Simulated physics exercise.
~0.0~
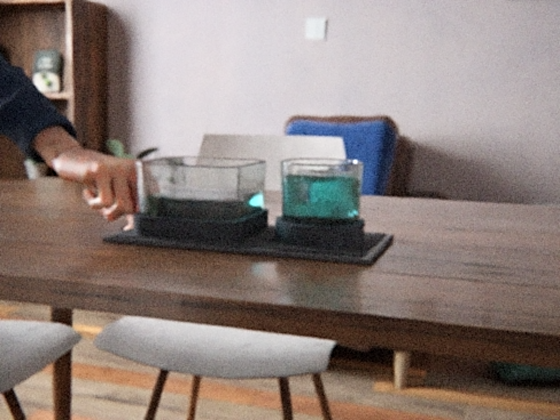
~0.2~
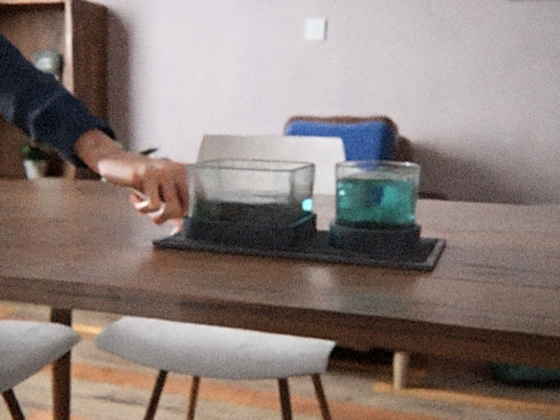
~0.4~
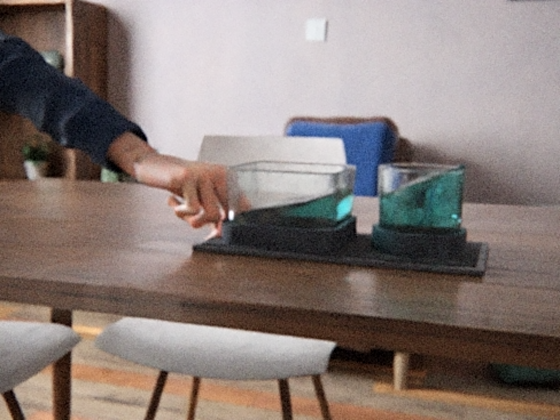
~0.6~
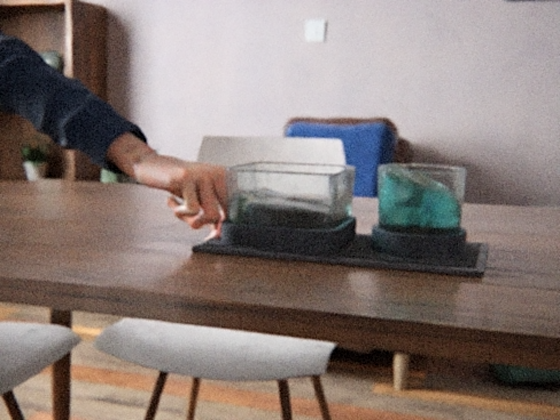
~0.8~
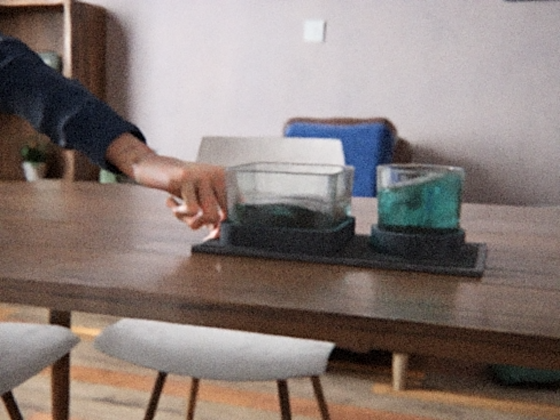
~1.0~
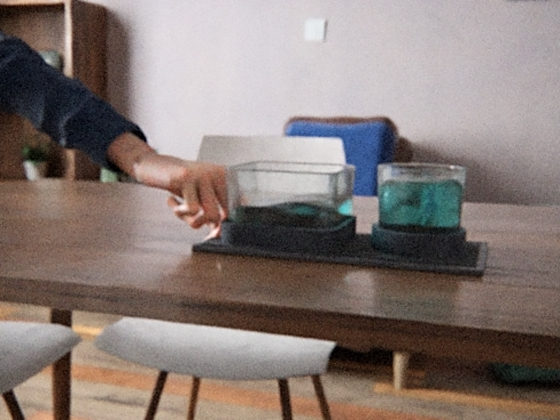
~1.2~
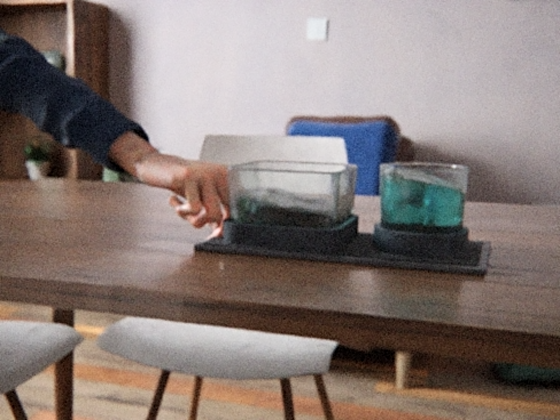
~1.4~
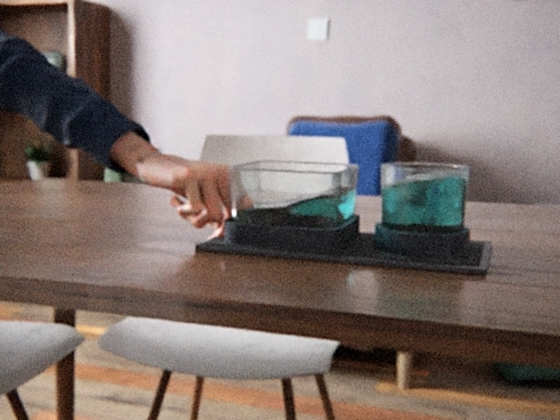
At a wooden dining table, a hand slides a dark tray carrying a clear food box and a mug of teal water to the right, then stops; the liquid tilts and sloshes in both containers while the hand stays at the tray's left end and the tray remains still.
